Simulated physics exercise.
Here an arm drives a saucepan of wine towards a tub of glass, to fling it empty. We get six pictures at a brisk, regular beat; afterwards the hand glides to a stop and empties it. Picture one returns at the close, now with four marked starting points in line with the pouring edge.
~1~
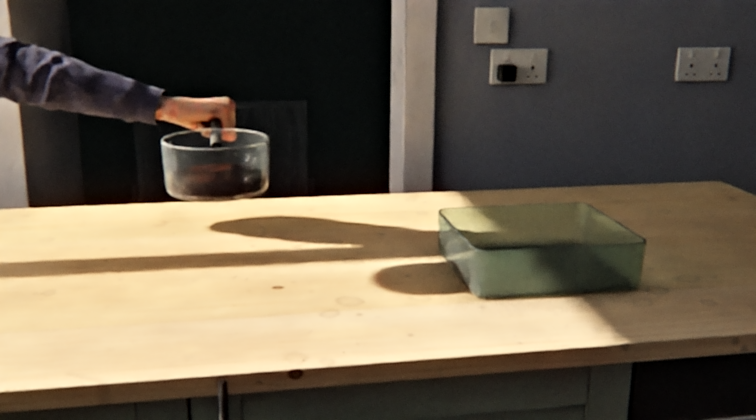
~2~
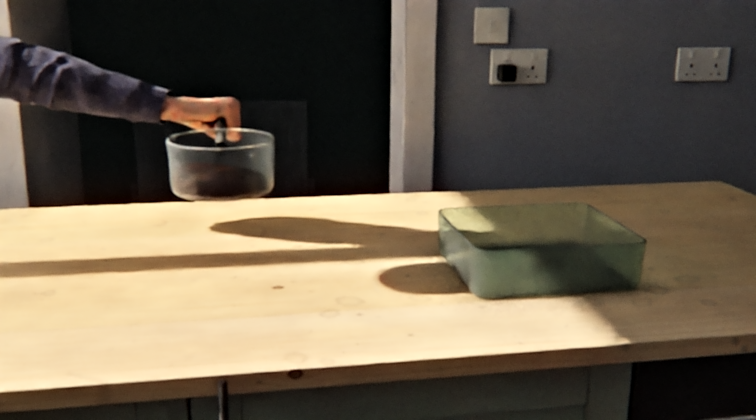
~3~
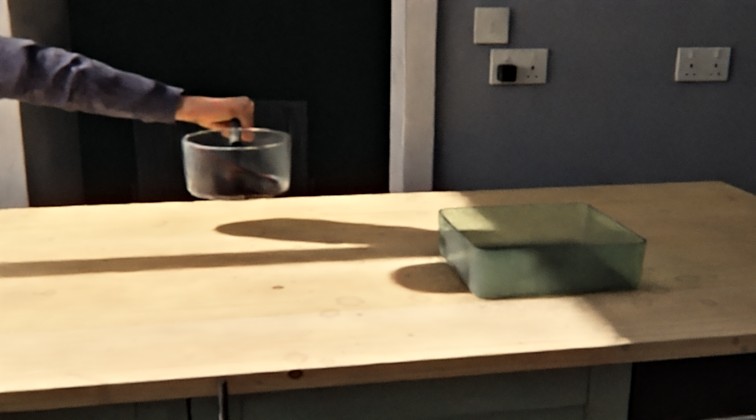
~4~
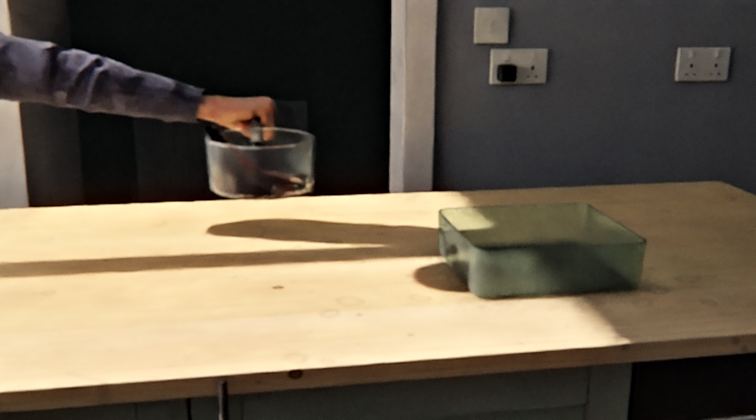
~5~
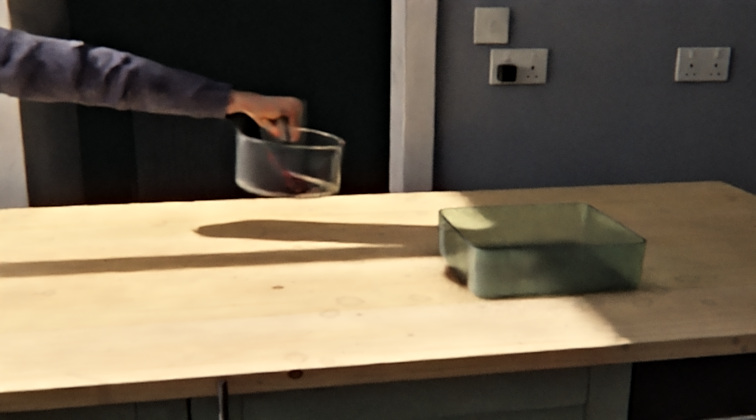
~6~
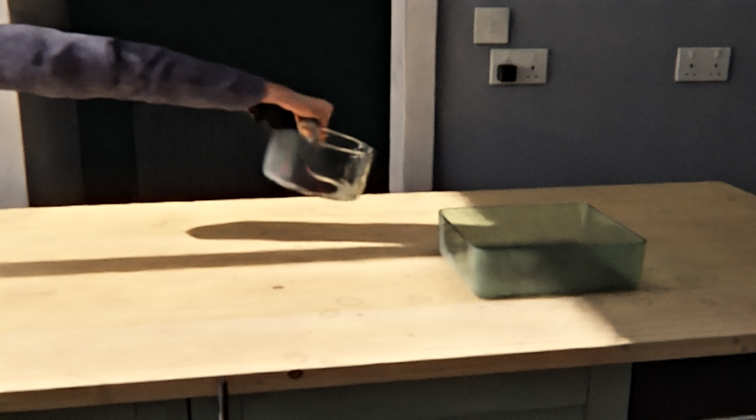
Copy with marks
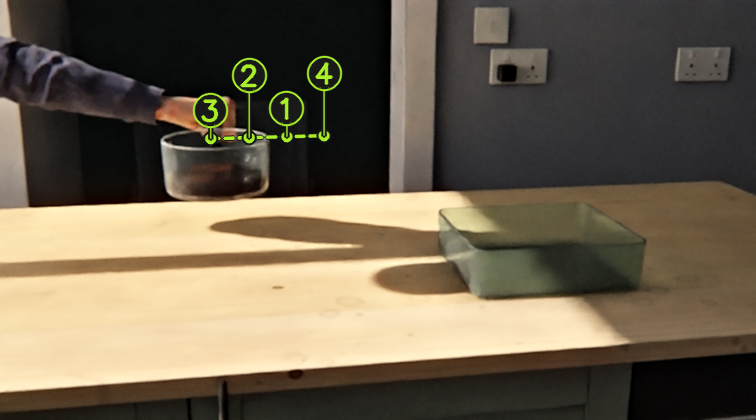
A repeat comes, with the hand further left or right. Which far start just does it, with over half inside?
It is 1.
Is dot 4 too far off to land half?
No, not at all.
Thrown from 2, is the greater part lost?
Yes, it does.
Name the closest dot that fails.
The answer is 2.
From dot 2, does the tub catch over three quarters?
No, less.
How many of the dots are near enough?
Two of the four.
On the marked copy, 1 at (286, 136); 2 at (249, 137); 3 at (210, 138); 4 at (324, 135).
With 1, about 62 % lands in the tub, 22 % falls short and 15 % goes beside or beyond.
With 2, about 36 % lands in the tub, 55 % falls short and 9 % goes beside or beyond.
With 3, about 6 % lands in the tub, 90 % falls short and 4 % goes beside or beyond.
With 4, about 69 % lands in the tub, 11 % falls short and 20 % goes beside or beyond.
